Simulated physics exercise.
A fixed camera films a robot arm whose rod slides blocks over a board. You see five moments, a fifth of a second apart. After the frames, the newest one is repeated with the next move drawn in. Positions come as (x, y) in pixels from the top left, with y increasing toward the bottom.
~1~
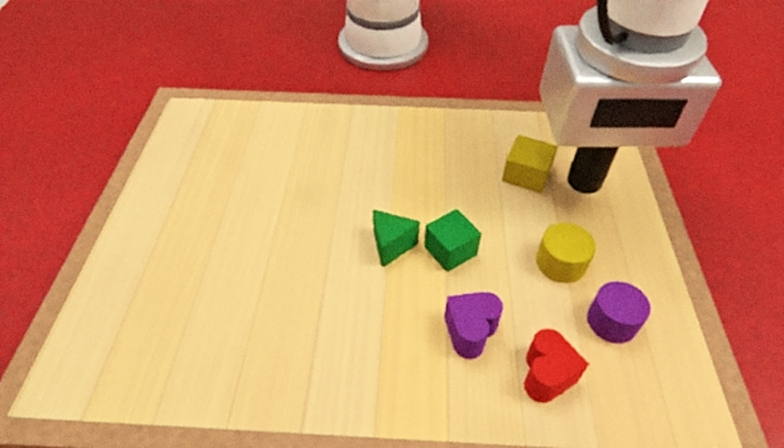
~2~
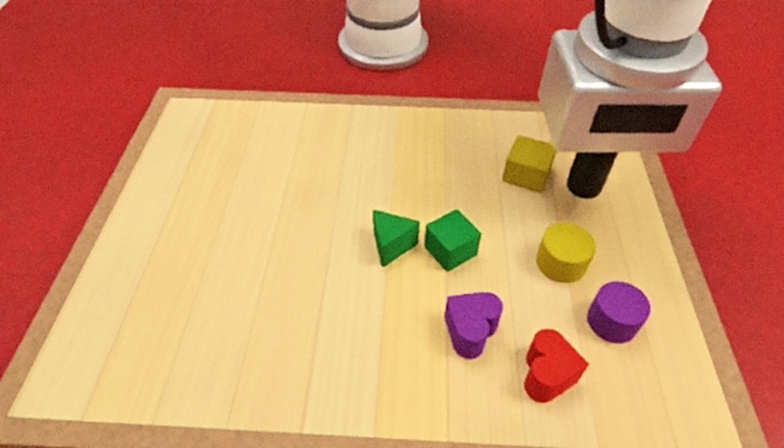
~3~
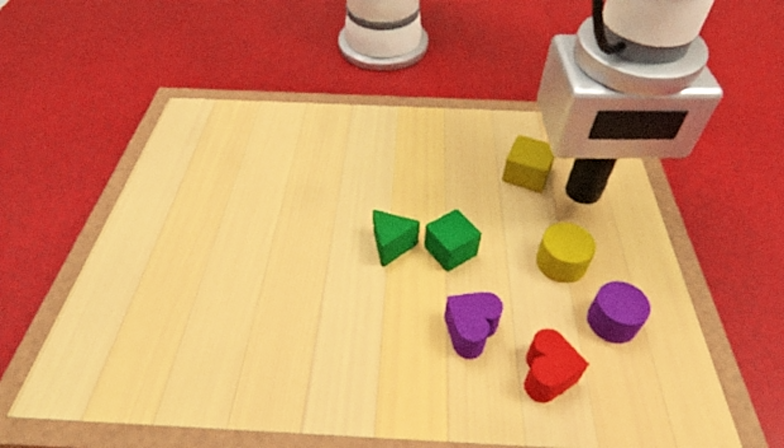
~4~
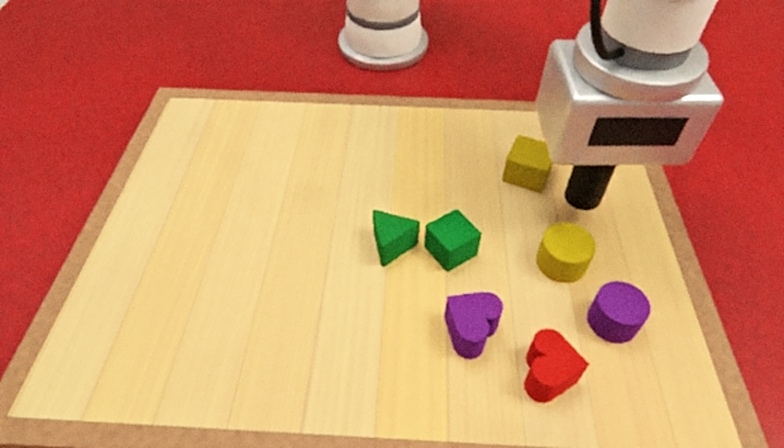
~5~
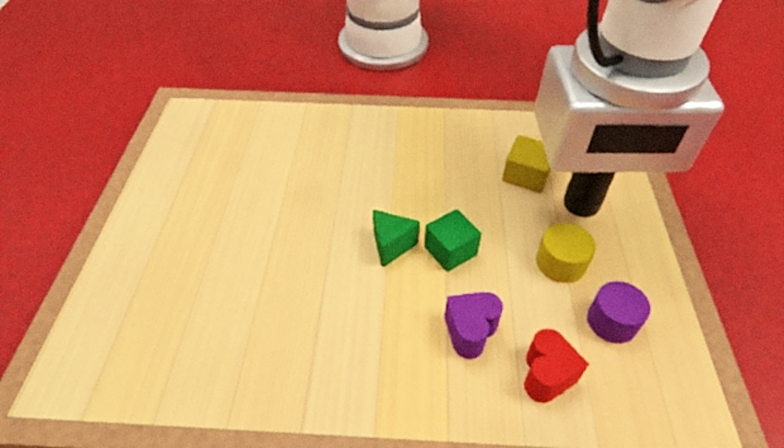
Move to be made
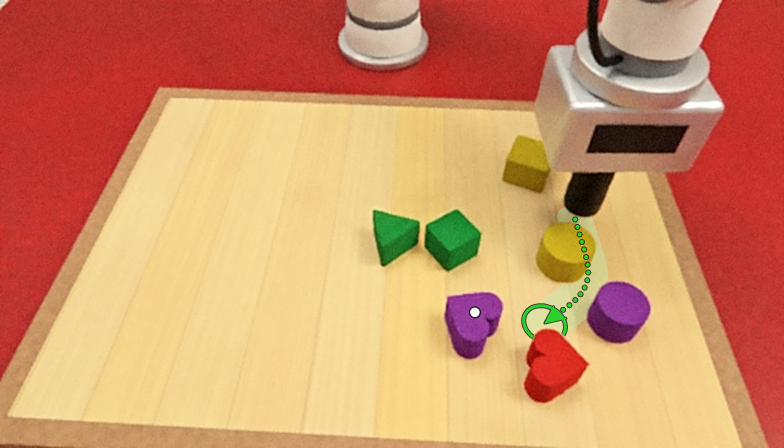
In the video, a robot arm with a black rod moves slightly toward the viewer over a wooden board, nearing a yellow round block, while the green, purple, red and yellow blocks all stay still.
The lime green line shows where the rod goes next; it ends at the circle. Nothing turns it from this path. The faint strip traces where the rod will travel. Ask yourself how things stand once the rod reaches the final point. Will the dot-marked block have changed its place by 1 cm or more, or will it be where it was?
Here the dot-marked block moves off its spot.
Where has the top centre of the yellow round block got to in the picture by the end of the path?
The top centre is at (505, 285).
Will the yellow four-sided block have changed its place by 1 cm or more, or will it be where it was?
Here the yellow four-sided block stays on its spot.
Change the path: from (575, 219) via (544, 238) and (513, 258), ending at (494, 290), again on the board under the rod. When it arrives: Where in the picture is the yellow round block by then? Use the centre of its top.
Just about (561, 261).
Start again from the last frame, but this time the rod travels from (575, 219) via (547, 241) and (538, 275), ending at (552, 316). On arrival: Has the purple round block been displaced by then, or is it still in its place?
That block is going to get moved.
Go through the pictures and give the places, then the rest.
The first picture shows rod tip at (584, 183); block tops, purple heart block at (475, 312); yellow four-sided block at (533, 152); red heart block at (556, 357); yellow round block at (570, 242); purple round block at (624, 302).
The second picture shows rod at (583, 187); blocks unchanged.
The third picture shows rod at (583, 193); blocks unchanged.
The fourth picture shows rod at (582, 199); blocks unchanged.
The fifth picture shows rod at (581, 205); purple heart block at (475, 312); yellow four-sided block at (533, 152); red heart block at (556, 357); yellow round block at (570, 242); purple round block at (624, 302).
Path on the board, from (575, 219) via (586, 257) and (580, 295), ending at (544, 323); the dot is on the purple heart block.
What follows on the original path. One third of the way, rod at (593, 243); yellow round block at (564, 258).
Two thirds of the way, rod at (586, 282); yellow round block at (541, 279); purple round block at (625, 309).
At the end, rod at (550, 310); purple heart block at (461, 313), turned 30° anticlockwise; yellow four-sided block in place; red heart block in place; yellow round block at (505, 285); purple round block at (625, 310).
